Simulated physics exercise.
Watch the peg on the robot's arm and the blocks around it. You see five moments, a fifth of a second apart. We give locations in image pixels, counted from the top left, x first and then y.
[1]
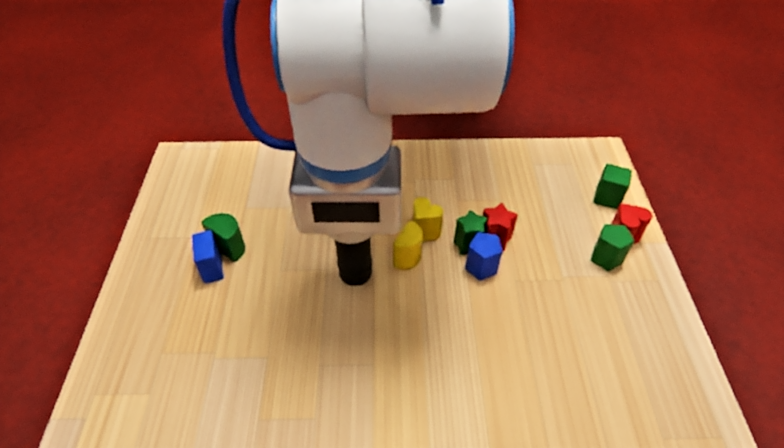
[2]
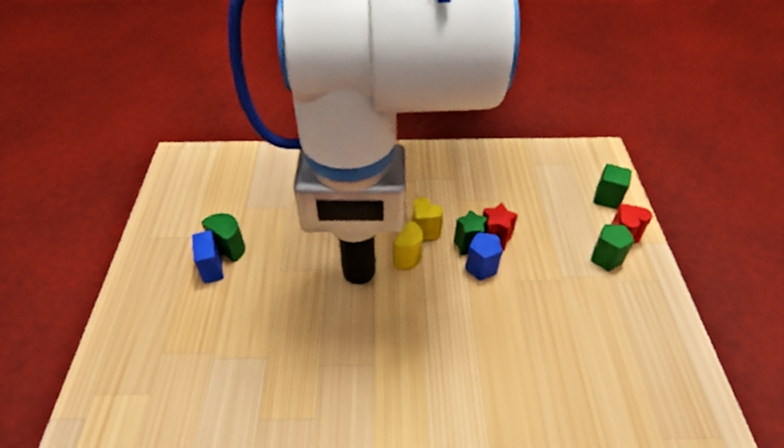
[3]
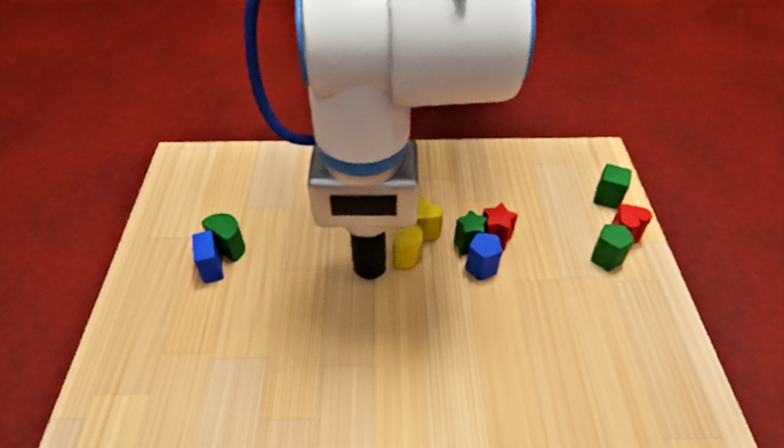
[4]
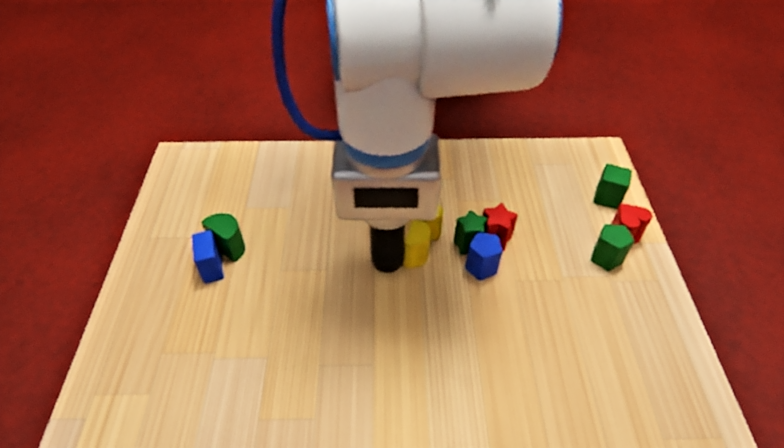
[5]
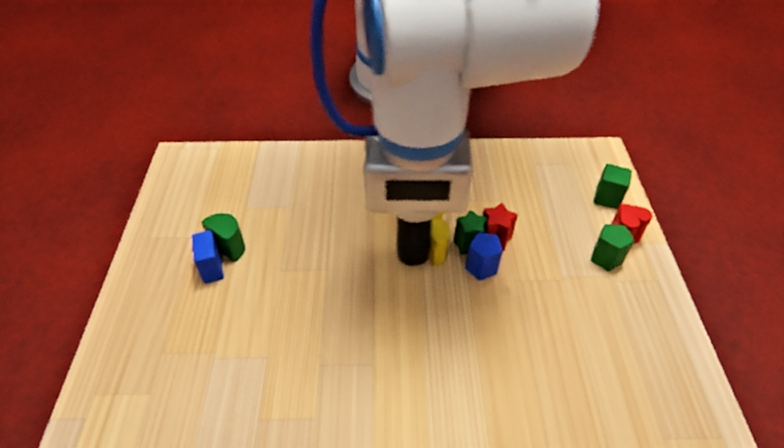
A pale wooden table on a red floor is seen from above and in front, the view staying fixed. A white robot arm holds a black peg near the middle, with two yellow blocks beside it, green, red and blue blocks to the right and far right, and a blue and a green block at left. The arm slides the peg rightward, pushing the yellow blocks toward the central cluster.
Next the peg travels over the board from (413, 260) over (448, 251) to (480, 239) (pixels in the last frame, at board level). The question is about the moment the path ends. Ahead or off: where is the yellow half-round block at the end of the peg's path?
In the end it is ahead.
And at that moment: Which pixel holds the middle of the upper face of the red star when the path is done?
Pixel (556, 209).
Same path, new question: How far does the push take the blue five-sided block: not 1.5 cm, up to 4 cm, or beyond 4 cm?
It will fall in the lowest band, under 1.5 cm.
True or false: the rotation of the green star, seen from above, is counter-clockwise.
My answer: False.
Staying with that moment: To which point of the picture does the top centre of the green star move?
The answer is (529, 208).
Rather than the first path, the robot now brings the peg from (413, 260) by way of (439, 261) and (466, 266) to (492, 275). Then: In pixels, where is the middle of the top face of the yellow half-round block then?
It sits at (466, 221).
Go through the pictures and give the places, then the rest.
In the first frame, peg's lower end at (356, 273); yellow half-round block at (410, 235); green star at (473, 222); blue five-sided block at (486, 244); red star at (500, 215).
In the second frame, peg at (359, 272); blocks still.
In the third frame, peg at (370, 267); blocks still.
In the fourth frame, peg at (387, 261); yellow half-round block at (418, 232).
In the fifth frame, peg at (413, 254); yellow half-round block at (437, 228); green star at (473, 222); blue five-sided block at (486, 244); red star at (500, 215).
The first path, step by step. Halfway along, peg at (449, 244); yellow half-round block at (471, 216); green star at (496, 216), turned 15° clockwise; red star at (522, 213).
At the end, peg at (481, 233); yellow half-round block at (504, 205); green star at (529, 208), turned 25° clockwise; blue five-sided block still; red star at (556, 209).
